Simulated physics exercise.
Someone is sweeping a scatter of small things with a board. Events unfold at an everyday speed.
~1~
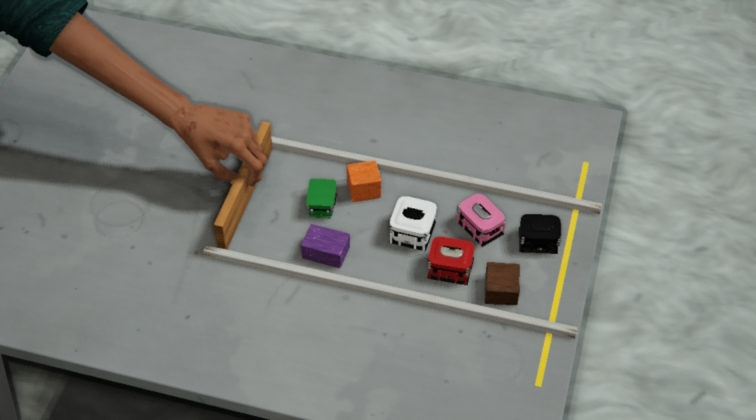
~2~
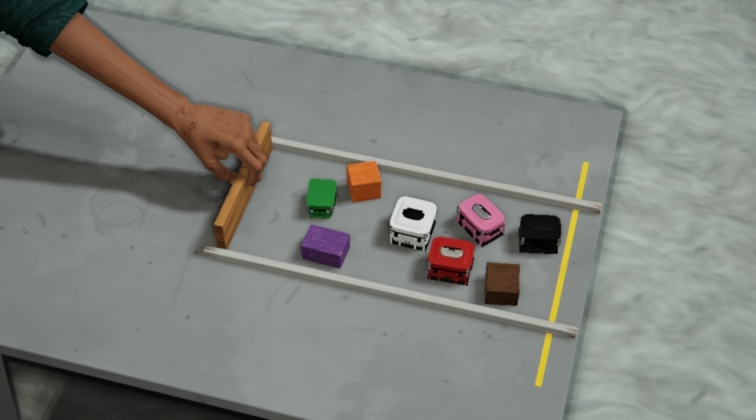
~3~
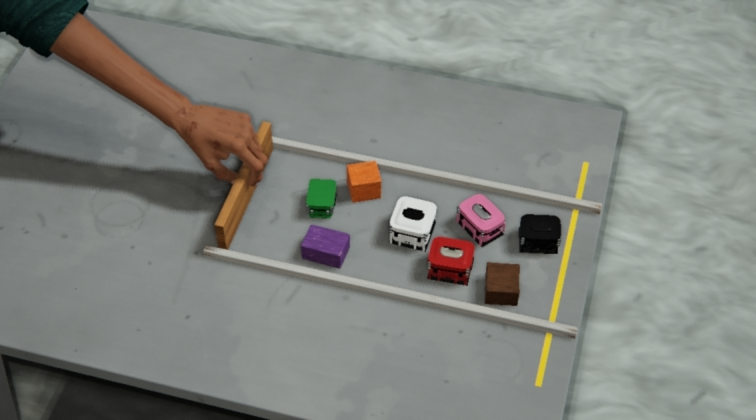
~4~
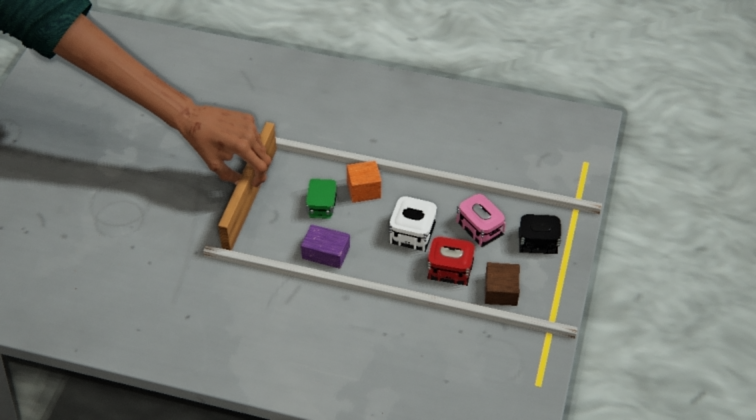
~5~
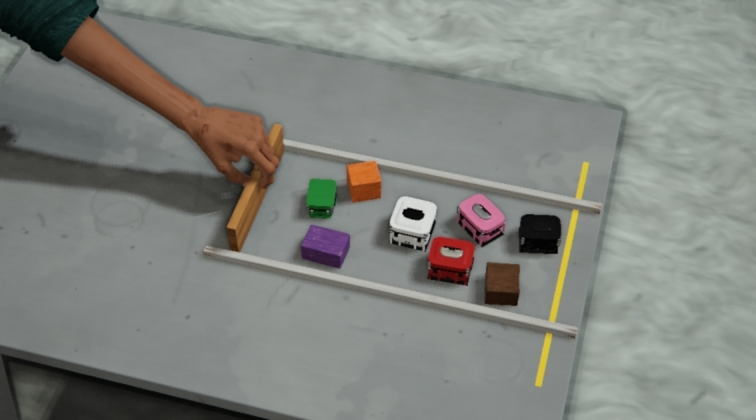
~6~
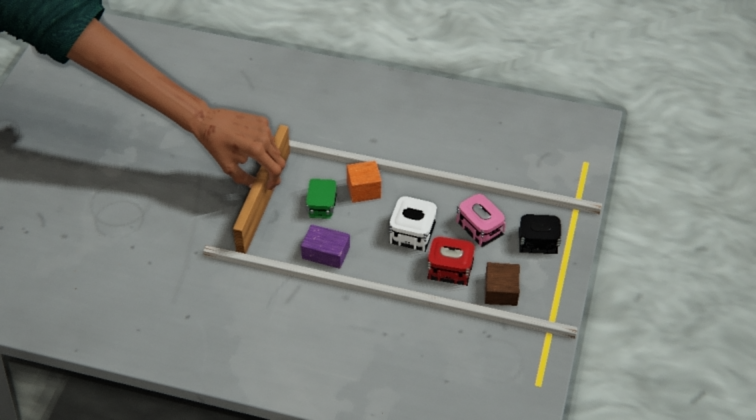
On a gray tabletop between two pale rails, a hand held a wooden board still at first, then slid it slightly to the right toward the colorful blocks and little cases, which stayed put.
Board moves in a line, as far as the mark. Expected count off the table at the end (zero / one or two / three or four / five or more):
Expected count: Five or more.
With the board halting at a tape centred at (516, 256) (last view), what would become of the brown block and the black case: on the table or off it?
I'd say the brown block does not stay, while the black case does not stay.
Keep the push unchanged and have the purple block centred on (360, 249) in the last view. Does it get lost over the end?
Result: It remains there.
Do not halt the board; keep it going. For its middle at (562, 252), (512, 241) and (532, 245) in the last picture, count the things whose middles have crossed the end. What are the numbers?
Respectively, 5, 2 and 3.
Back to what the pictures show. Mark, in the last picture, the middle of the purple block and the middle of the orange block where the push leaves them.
The purple block stops around (578, 300); the orange block around (589, 218).
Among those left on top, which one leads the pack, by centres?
It's the purple block that ends nearest.
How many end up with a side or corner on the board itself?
The number is 3.
Soon after, none off yet; black case at rest near (540, 234); brown block at rest near (502, 284); pink case at rest near (481, 220).
In the end, the number that fall off is five or more; gone, white case, red case, pink case, brown block and black case.
